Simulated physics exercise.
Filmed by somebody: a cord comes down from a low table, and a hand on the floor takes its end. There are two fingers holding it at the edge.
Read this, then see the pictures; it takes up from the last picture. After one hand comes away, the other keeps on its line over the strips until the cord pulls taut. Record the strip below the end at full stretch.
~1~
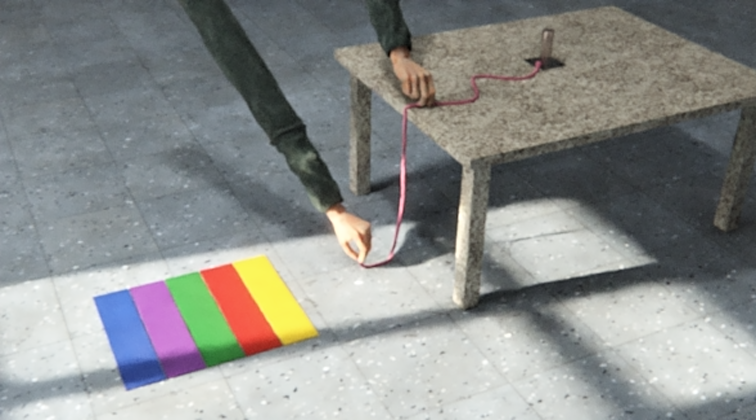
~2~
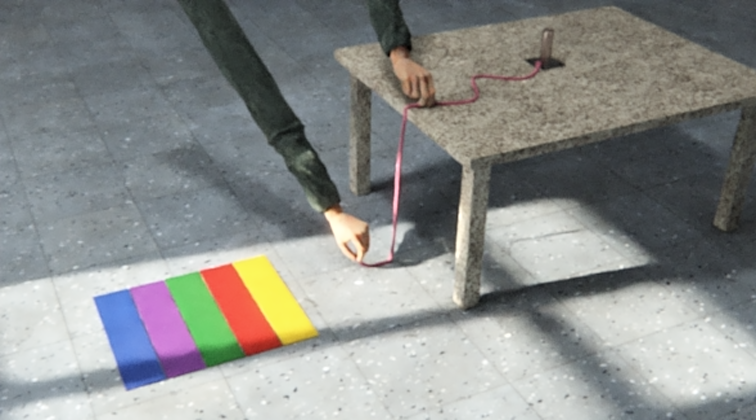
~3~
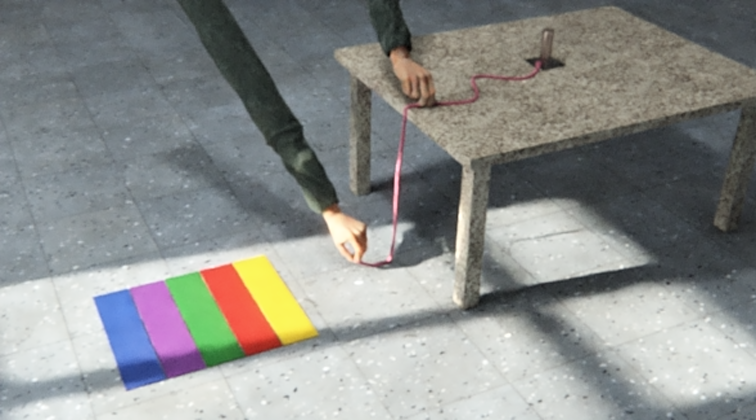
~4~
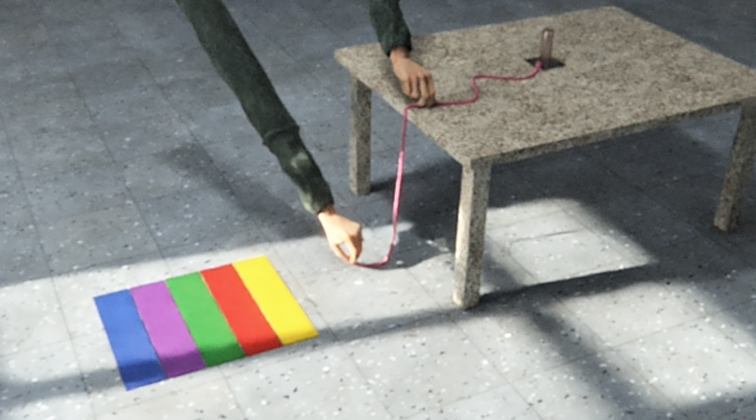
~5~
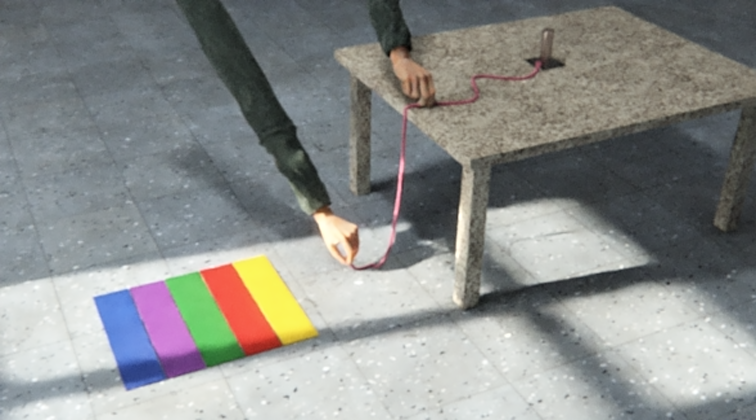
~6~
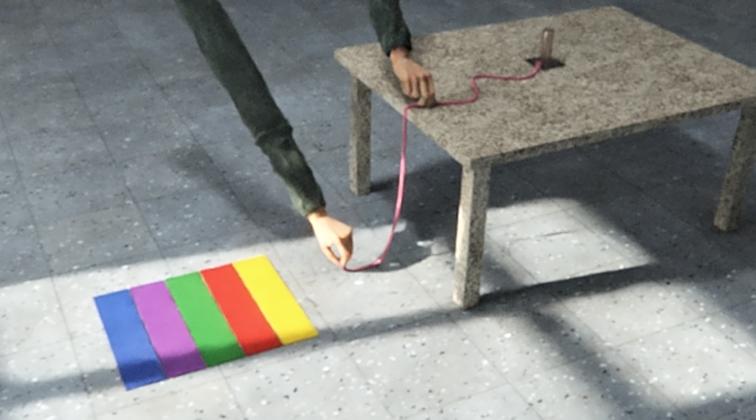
Below the end: Green.
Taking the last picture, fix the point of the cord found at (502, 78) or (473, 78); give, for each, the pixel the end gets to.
Respectively, (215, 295) and (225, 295).
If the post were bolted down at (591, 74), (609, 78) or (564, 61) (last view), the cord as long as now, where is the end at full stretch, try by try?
Going through the tries, you get (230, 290), then (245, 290), then (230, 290).
Soon after, end near (255, 285); over yellow.
After that, end near (218, 294); over red.
At the stop, end near (197, 300); over green. It halts on the green strip.
